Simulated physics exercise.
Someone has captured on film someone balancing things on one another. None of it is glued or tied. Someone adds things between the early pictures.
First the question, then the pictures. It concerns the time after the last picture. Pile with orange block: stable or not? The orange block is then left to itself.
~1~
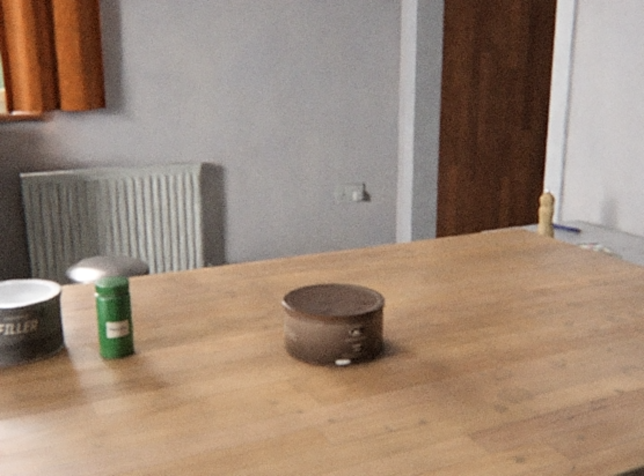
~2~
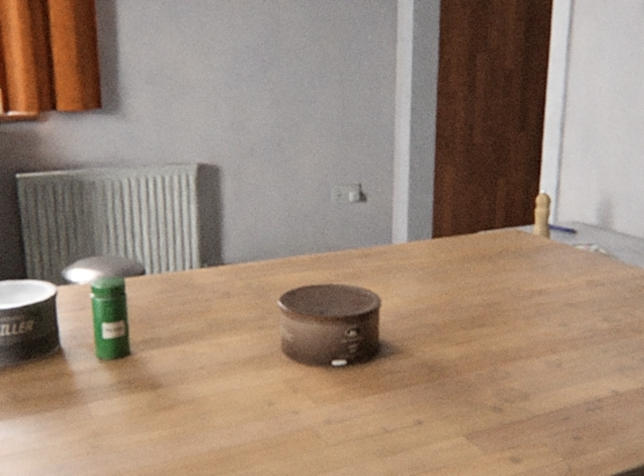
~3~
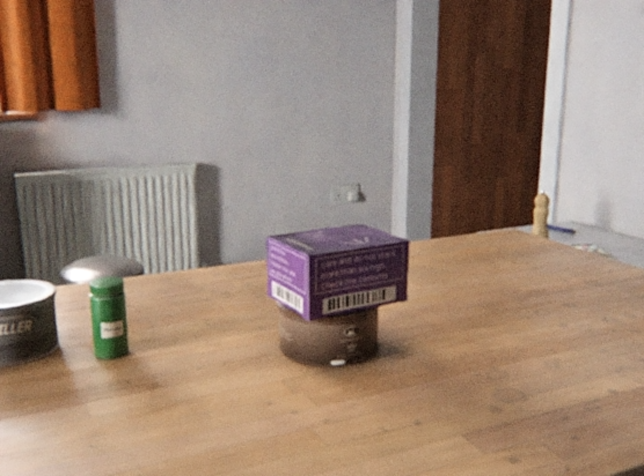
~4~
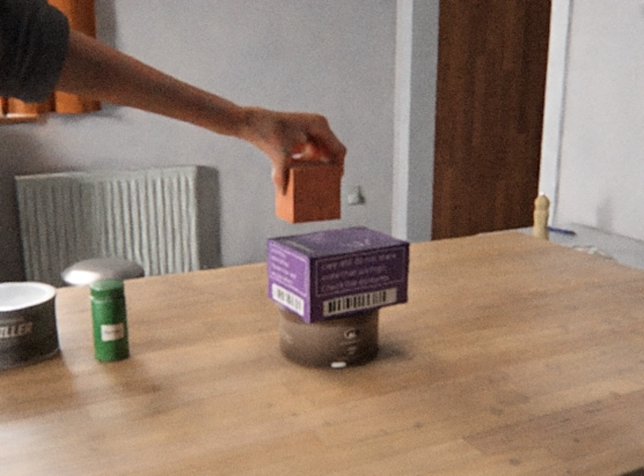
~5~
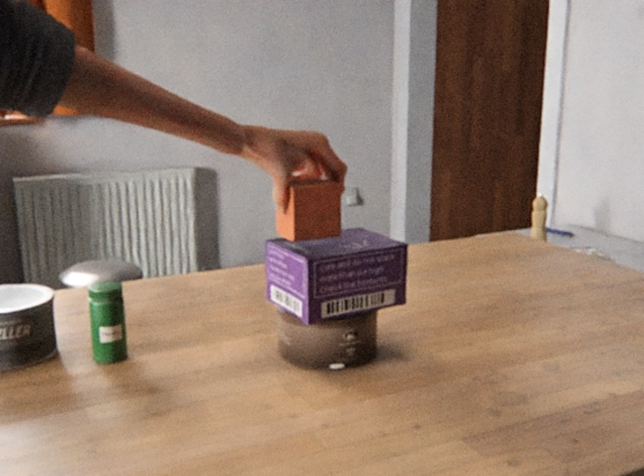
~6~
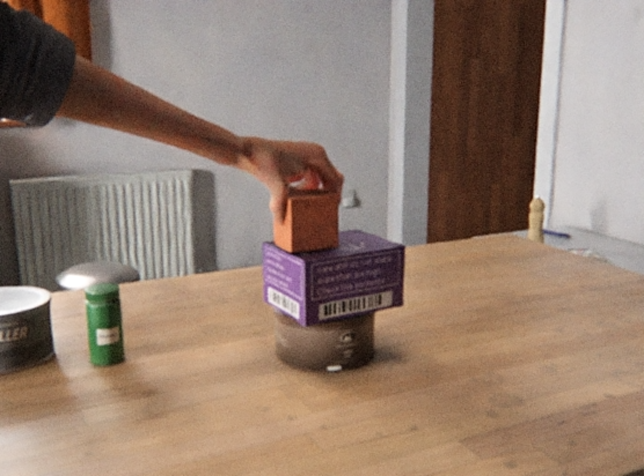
Stable.
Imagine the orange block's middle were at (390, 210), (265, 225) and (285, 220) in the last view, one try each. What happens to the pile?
Well, on the first go it tumbles down, on the second it tumbles down, and on the third it stays steady.
Then, 0.90 s past the last view, nothing moves.
Then, 2.00 s past the last view, orange block resting near (306, 221).
Finally, all 5 still in place. Final places as the last picture's camera would see them, orange block near (306, 220). The pile stays up.
